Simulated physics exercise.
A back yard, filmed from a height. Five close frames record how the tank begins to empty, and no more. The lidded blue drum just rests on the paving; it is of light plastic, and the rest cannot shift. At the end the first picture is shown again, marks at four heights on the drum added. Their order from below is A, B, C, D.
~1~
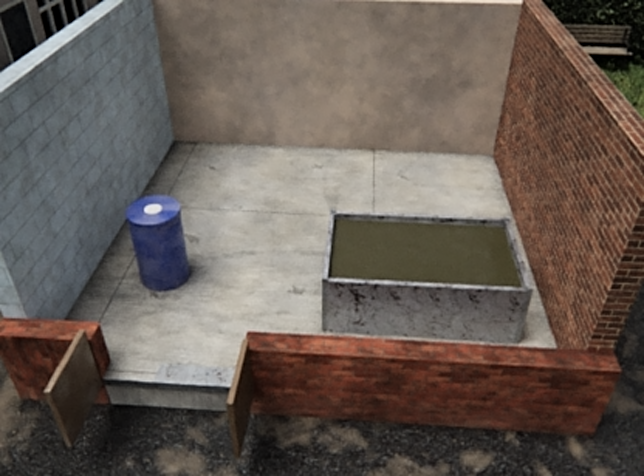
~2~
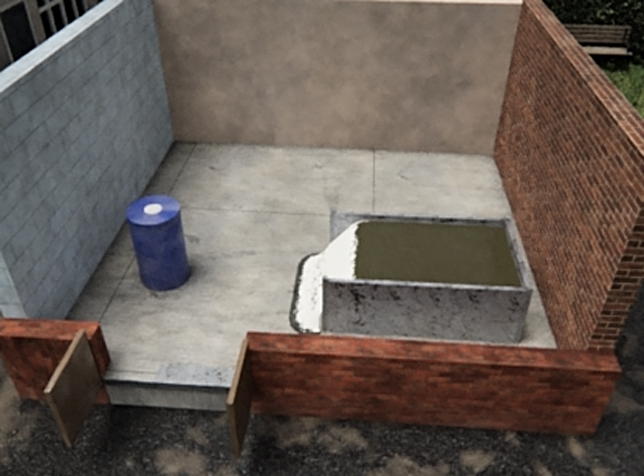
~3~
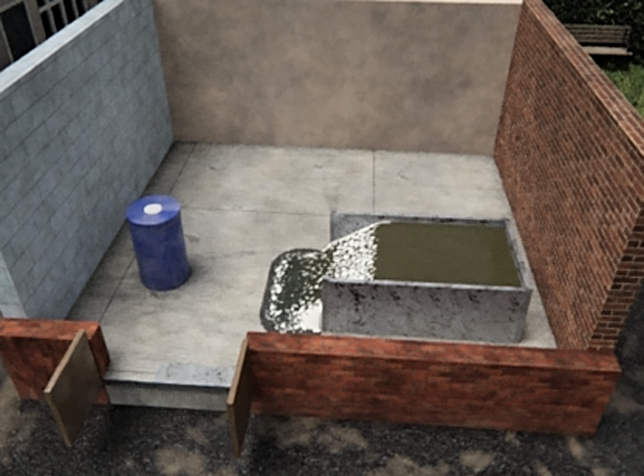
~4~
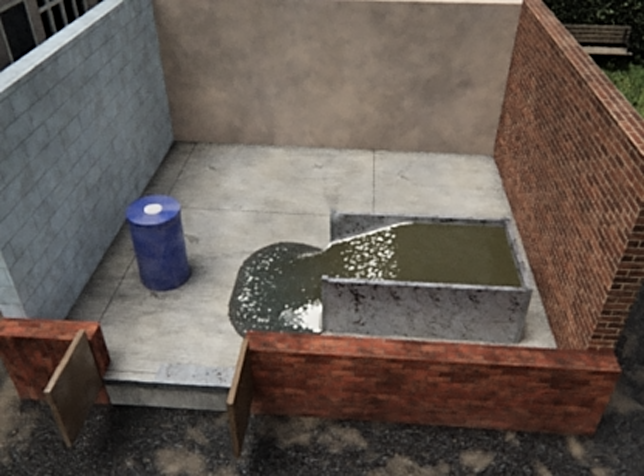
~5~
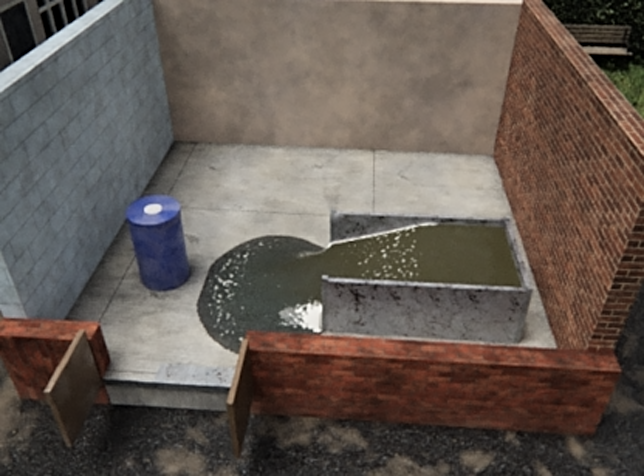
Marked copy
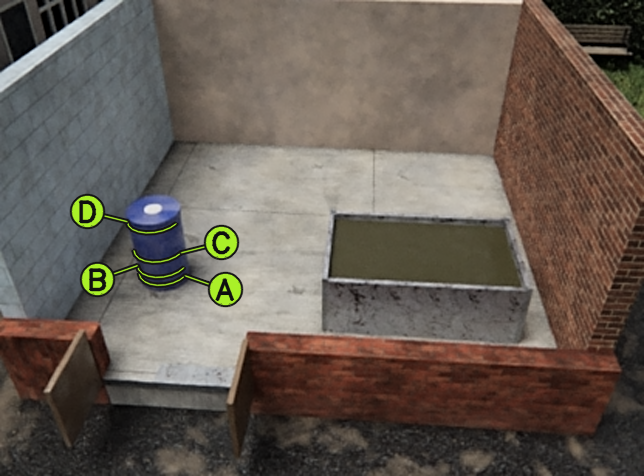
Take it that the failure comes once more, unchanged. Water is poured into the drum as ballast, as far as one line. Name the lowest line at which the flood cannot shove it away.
C is the one.
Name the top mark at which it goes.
B it is.
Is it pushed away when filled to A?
Yes, it does.
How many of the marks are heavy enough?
Two of them.
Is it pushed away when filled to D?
No, that is safe.
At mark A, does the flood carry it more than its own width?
Yes, clearly.
On the marked copy, A at (157, 285); B at (155, 277); C at (152, 262); D at (146, 232); from the bottom up A, B, C, D.
With A, it is pushed about 3 times its own width away.
With B, it is pushed about half its own width away.
With C, it does not move.
With D, it does not move.
